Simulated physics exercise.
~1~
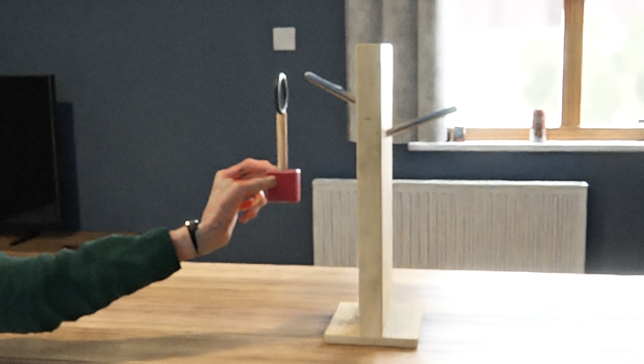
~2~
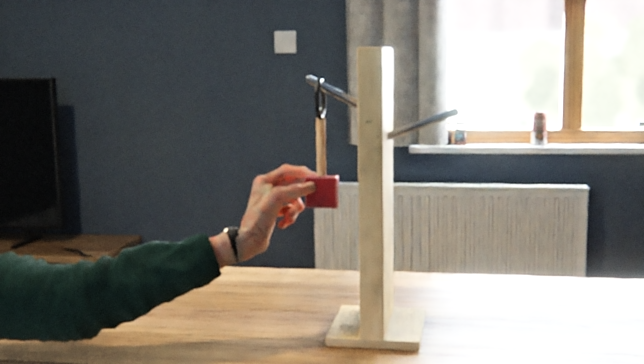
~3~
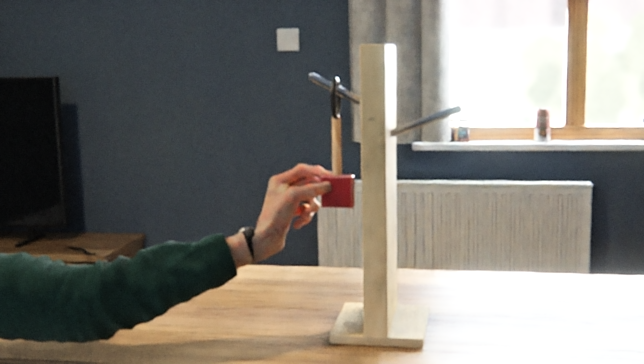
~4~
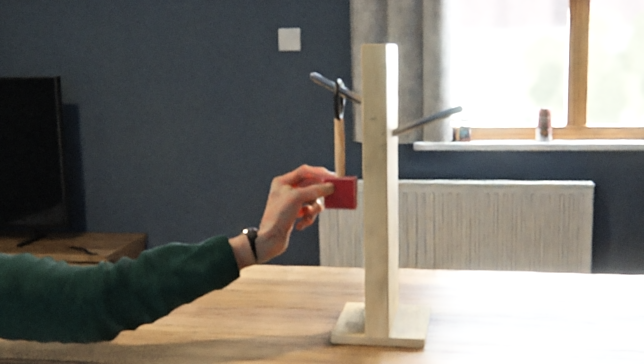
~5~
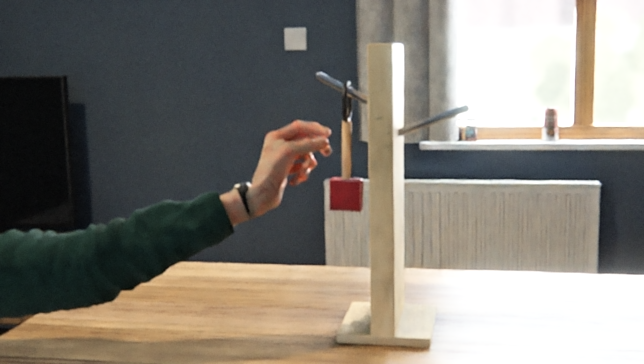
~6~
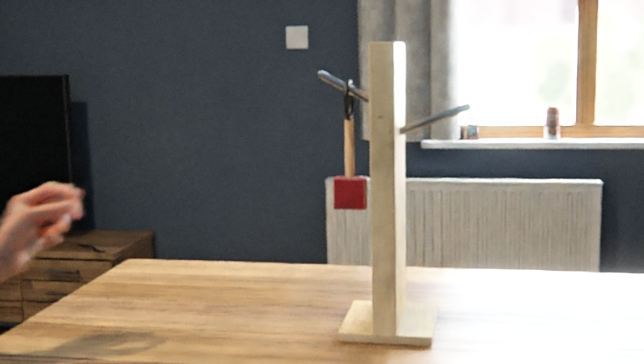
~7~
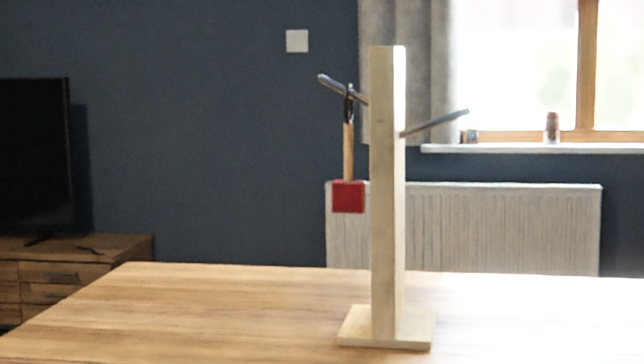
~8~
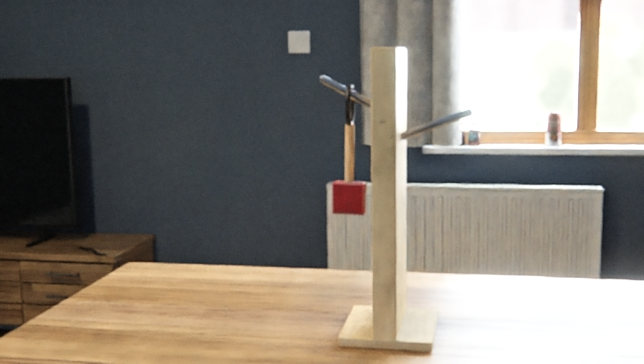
The clip opens on a wooden table with an upright wooden stand that has two dark pegs, while a hand in a green sleeve holds a red brush by its red block, with its looped end pointing up. The hand carries the brush to the right toward the stand and brings the dark loop over the left peg. It holds the brush there for a moment, then lets go and draws back to the left, leaving the view. The brush stays hooked on the peg, hanging almost still with its red block at the bottom, as the view sways slightly.
